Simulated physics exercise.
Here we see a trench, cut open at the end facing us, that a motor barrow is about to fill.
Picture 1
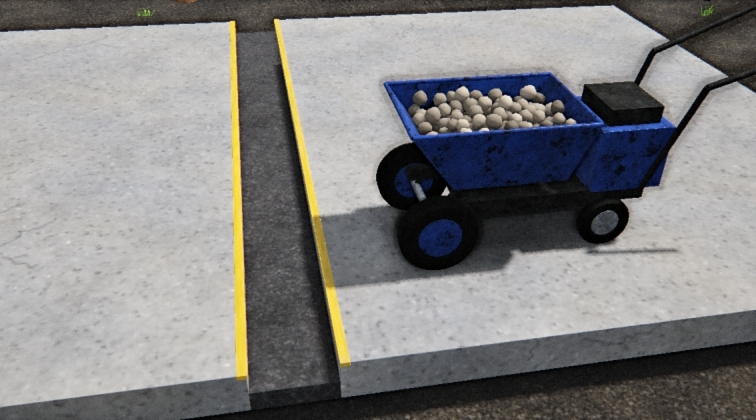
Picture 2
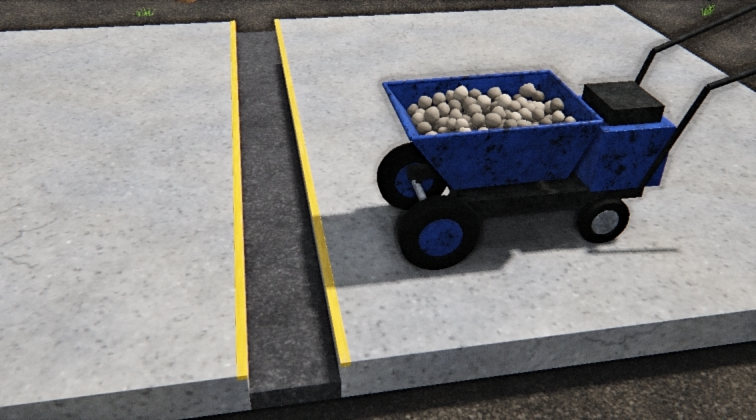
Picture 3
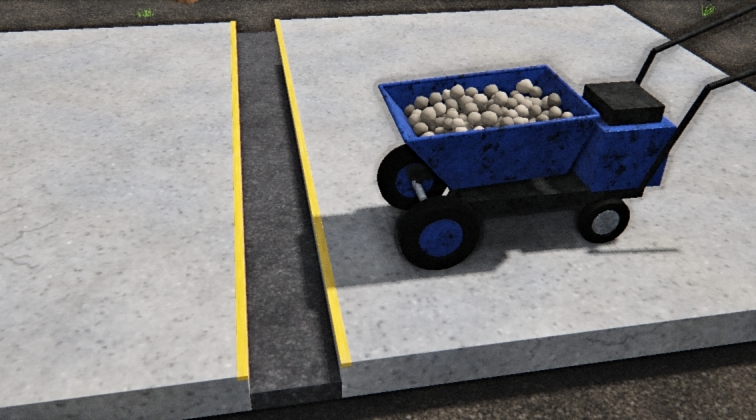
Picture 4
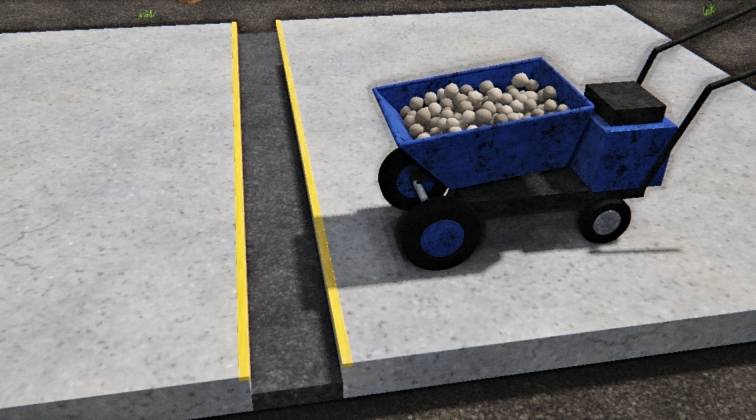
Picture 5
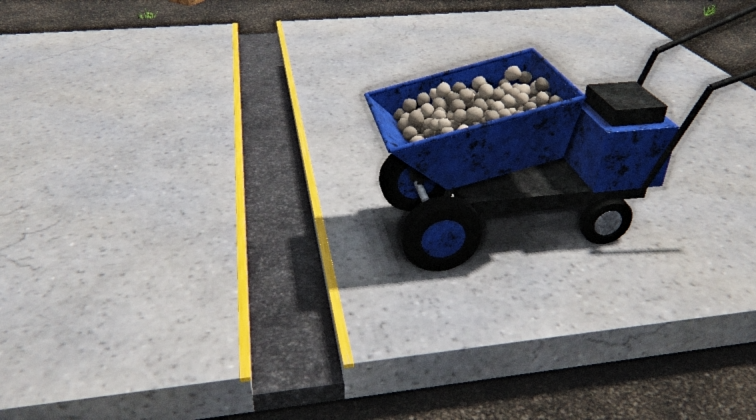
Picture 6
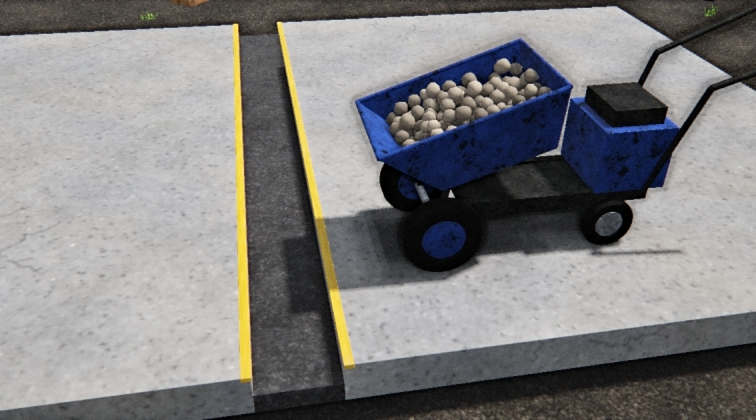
The clip shows a blue motor barrow loaded with rounded, pale stones standing on a concrete slab beside a dark, yellow-edged trench, as its skip gradually tilts toward the trench on the left while the wheels stay in place.
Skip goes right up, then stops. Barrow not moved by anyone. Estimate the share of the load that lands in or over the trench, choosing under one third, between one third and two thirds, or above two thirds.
I expect a trench portion higher than two thirds.
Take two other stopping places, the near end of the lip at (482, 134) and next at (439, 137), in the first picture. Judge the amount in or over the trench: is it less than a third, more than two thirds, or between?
The middle third, then over two thirds.
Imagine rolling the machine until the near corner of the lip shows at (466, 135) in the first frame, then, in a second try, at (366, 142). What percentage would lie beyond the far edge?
The first stop gives 0 per cent; the second gives 50 per cent.
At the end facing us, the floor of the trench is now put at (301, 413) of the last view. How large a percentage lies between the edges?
Roughly 100 in a hundred.
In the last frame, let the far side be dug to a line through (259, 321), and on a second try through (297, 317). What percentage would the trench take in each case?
The first try gives 70 percent, then the second gives 30 percent.
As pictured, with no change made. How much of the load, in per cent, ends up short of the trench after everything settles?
Close to 0 in a hundred.
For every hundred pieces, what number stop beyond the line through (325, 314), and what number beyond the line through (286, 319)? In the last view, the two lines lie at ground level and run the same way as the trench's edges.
Close to 80 % and 40 %, in that order.
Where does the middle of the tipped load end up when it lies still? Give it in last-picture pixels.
I'd put the middle somewhere around (282, 254).
Soon, skip tipped steeply; all in the skip.
A while on, skip tipped right over; about two thirds in the skip; about a third in or heaped over the trench; a stray few beyond it; a stray few falling.
Towards the end, skip tipped right over; a small part in the skip; most in or heaped over the trench; a small part beyond it.
Finally, skip tipped right over; a small part in the skip; a stray few short of the trench; most in or heaped over the trench; a small part beyond it.
